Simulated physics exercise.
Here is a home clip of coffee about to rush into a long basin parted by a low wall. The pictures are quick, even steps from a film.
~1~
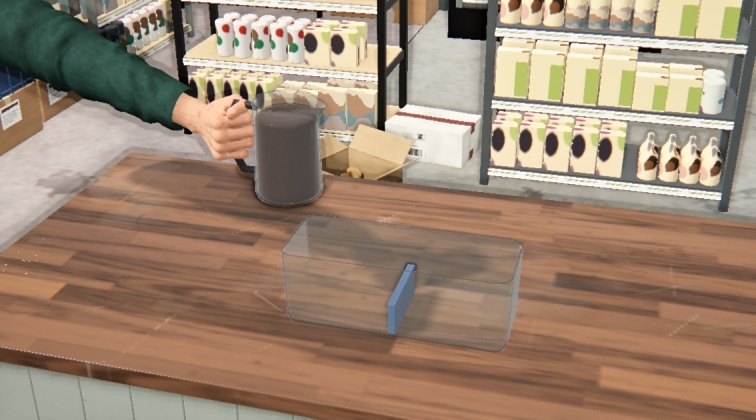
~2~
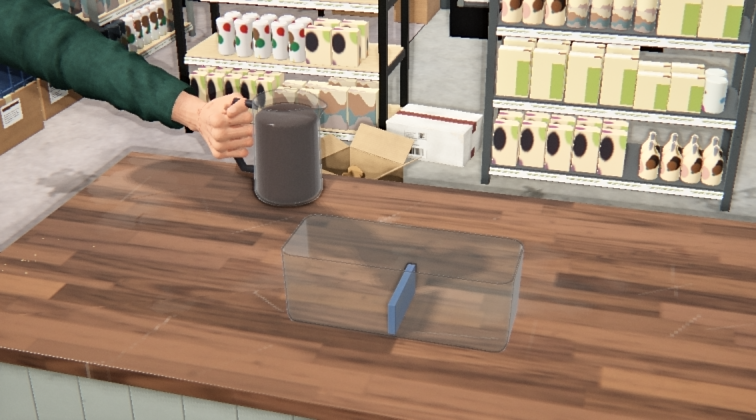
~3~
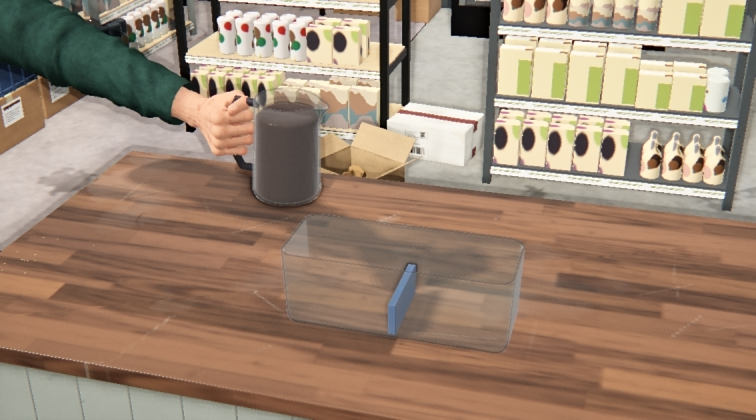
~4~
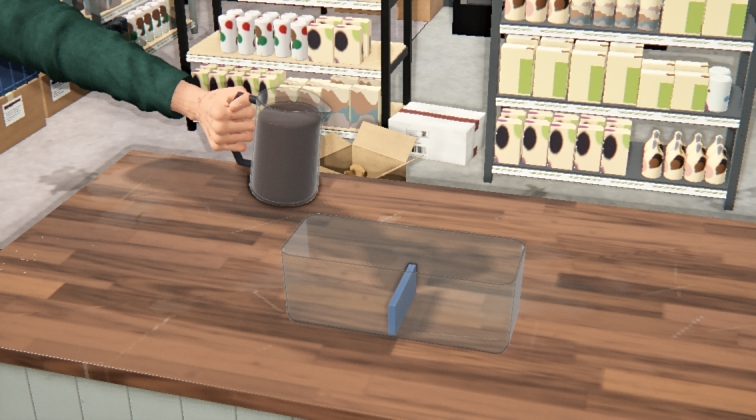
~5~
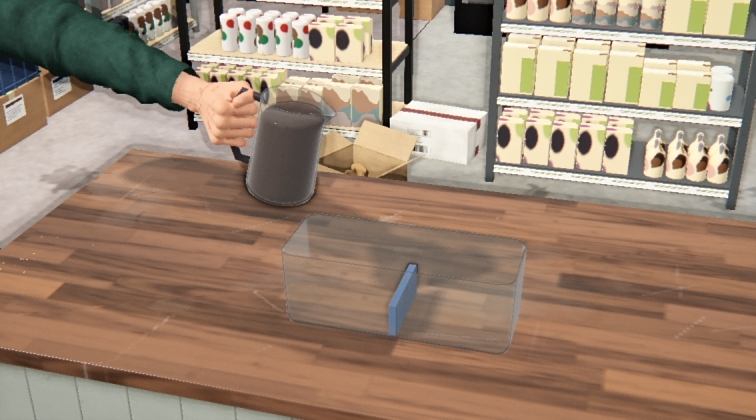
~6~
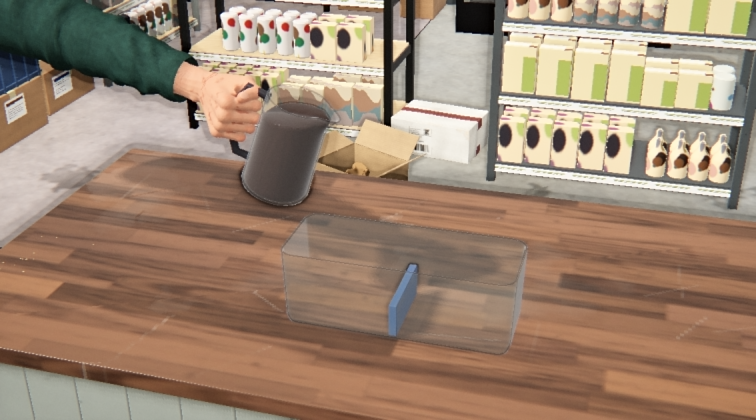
A hand in a green sleeve held a dark pitcher above a wooden counter, behind a clear, long basin with a low blue divider, then slowly tilted the pitcher slightly to the right.
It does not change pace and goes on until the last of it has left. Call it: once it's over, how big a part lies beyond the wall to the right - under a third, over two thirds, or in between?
Under a third.
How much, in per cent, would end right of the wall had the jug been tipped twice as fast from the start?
Roughly 5 percent.
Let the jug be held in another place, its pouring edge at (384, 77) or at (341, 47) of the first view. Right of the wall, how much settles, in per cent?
In turn 90 % and 60 %.
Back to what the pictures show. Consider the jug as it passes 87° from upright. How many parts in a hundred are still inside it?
80 per cent or so.
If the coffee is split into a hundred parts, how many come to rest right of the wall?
5 %.
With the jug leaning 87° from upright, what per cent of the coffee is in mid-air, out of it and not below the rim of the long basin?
Roughly 15 per cent.
A moment on, the jug is tipped on its side and 78 per cent is still to pour, 5 is left of the wall and 1 right of it.
Next, the jug is tipped right over and 18 per cent is still to pour, 60 is left of the wall and 3 right of it.
Then the jug is tipped right over and 0 per cent is still to pour, 86 is left of the wall and 5 right of it.
Later the jug is tipped right over and 0 per cent is still to pour, 88 is left of the wall and 6 right of it.
In the end 87 per cent lies left of the wall, 6 right of it and 6 outside.
